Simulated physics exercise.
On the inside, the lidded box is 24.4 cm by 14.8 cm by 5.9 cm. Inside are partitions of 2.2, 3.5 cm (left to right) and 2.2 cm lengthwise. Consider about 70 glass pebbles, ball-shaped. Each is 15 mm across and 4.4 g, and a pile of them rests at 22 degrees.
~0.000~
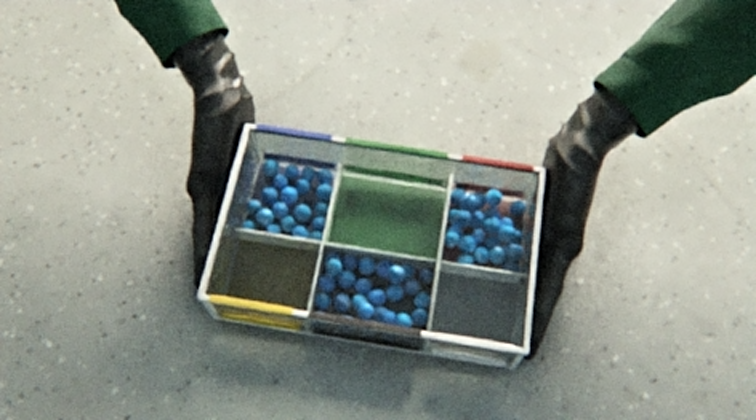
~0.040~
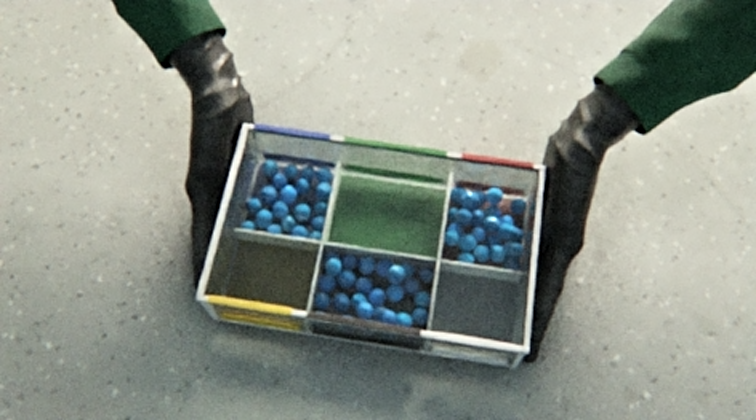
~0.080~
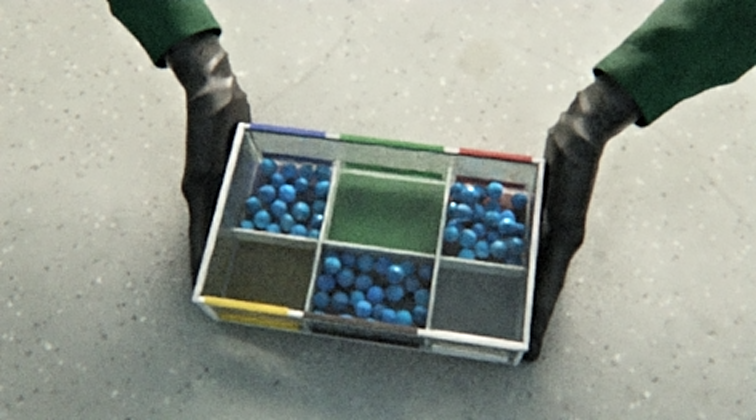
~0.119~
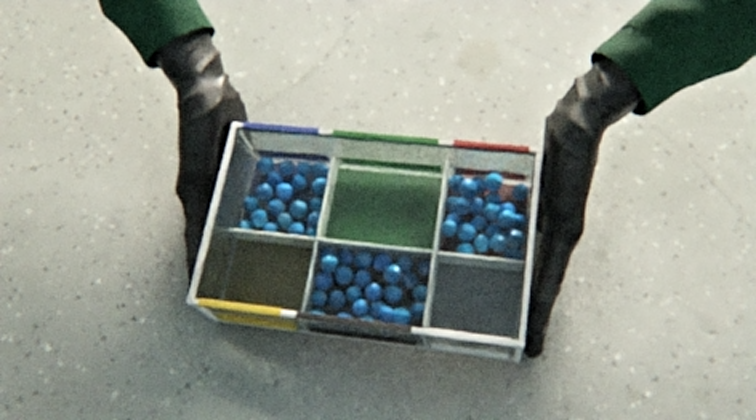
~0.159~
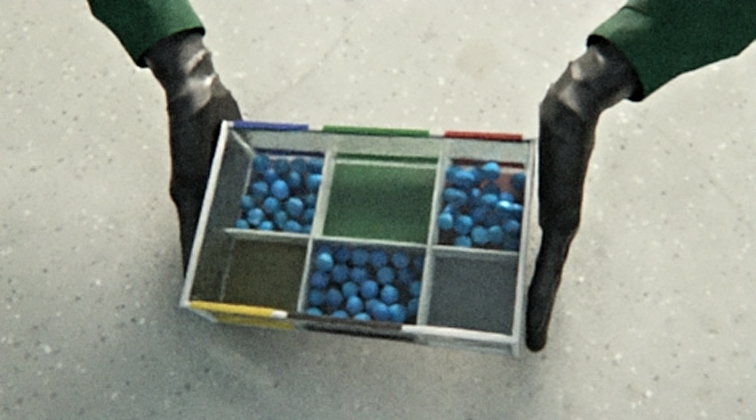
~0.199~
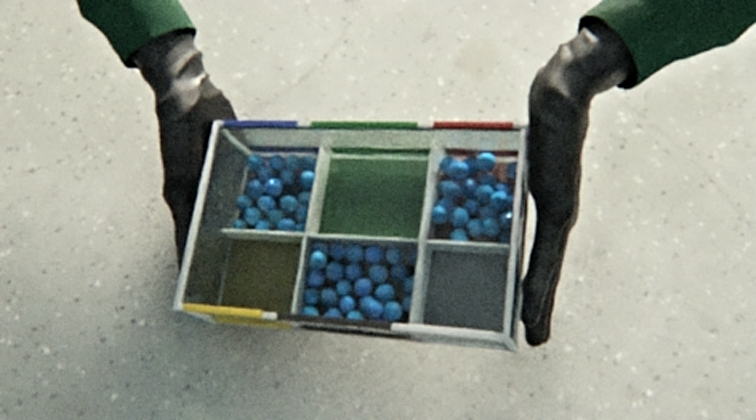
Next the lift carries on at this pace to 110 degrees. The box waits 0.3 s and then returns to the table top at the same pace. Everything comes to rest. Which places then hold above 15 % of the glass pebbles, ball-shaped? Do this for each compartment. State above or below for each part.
Red: Does not qualify, blue: Qualifies, green: Does not qualify, yellow: Qualifies, white: Does not qualify, black: Does not qualify.
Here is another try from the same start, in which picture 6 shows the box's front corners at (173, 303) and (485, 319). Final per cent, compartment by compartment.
By the end red holds 0%, blue holds 30%, green holds 0%, yellow holds 70%, white holds 0% and black holds 0%.
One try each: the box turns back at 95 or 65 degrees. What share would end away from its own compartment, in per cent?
Roughly 75 percent, then roughly 15 percent.
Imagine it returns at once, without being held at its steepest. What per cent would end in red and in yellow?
Result - red: 0 %; yellow: 70 %.
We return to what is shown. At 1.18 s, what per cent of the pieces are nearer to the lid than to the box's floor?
I'd say around 80 percent of the pieces.
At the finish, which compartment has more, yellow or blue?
It's the yellow one that holds more.
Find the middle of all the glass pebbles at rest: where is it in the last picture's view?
About (268, 277).
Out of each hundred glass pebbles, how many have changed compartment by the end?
The answer is close to 75 percent.
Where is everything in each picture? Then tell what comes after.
Box tilt 0 degrees, front corners at (204, 296) and (523, 349); red 35 %, blue 30 %, black 40 %, in the first picture.
Box tilt 1 degrees, front corners at (203, 296) and (523, 348), in the second picture.
Box tilt 3 degrees, front corners at (199, 298) and (522, 345), lowest corner left front, in the third picture.
Box tilt 7 degrees, front corners at (194, 300) and (519, 341), lowest corner left front, in the fourth picture.
Box tilt 12 degrees, front corners at (187, 302) and (512, 338), lowest corner left front, in the fifth picture.
Box tilt 17 degrees, front corners at (180, 305) and (503, 334), lowest corner left front; red 35 %, blue 30 %, black 40 %. The box's pace is about 120 degrees a second, in the sixth picture.
Then, at 1.18 s, tilt 110 degrees; red 5 %, blue 20 %, green 5 %, yellow 60 %, white 5 %, black 15 %.
After 1.84 s, tilt 57 degrees; blue 20 %, yellow 80 %.
After 2.53 s, tilt 0 degrees; blue 25 %, yellow 75 %, black 5 %.
At rest (3.2 s), red 0 %, blue 25 %, green 0 %, yellow 75 %, white 0 %, black 5 %.
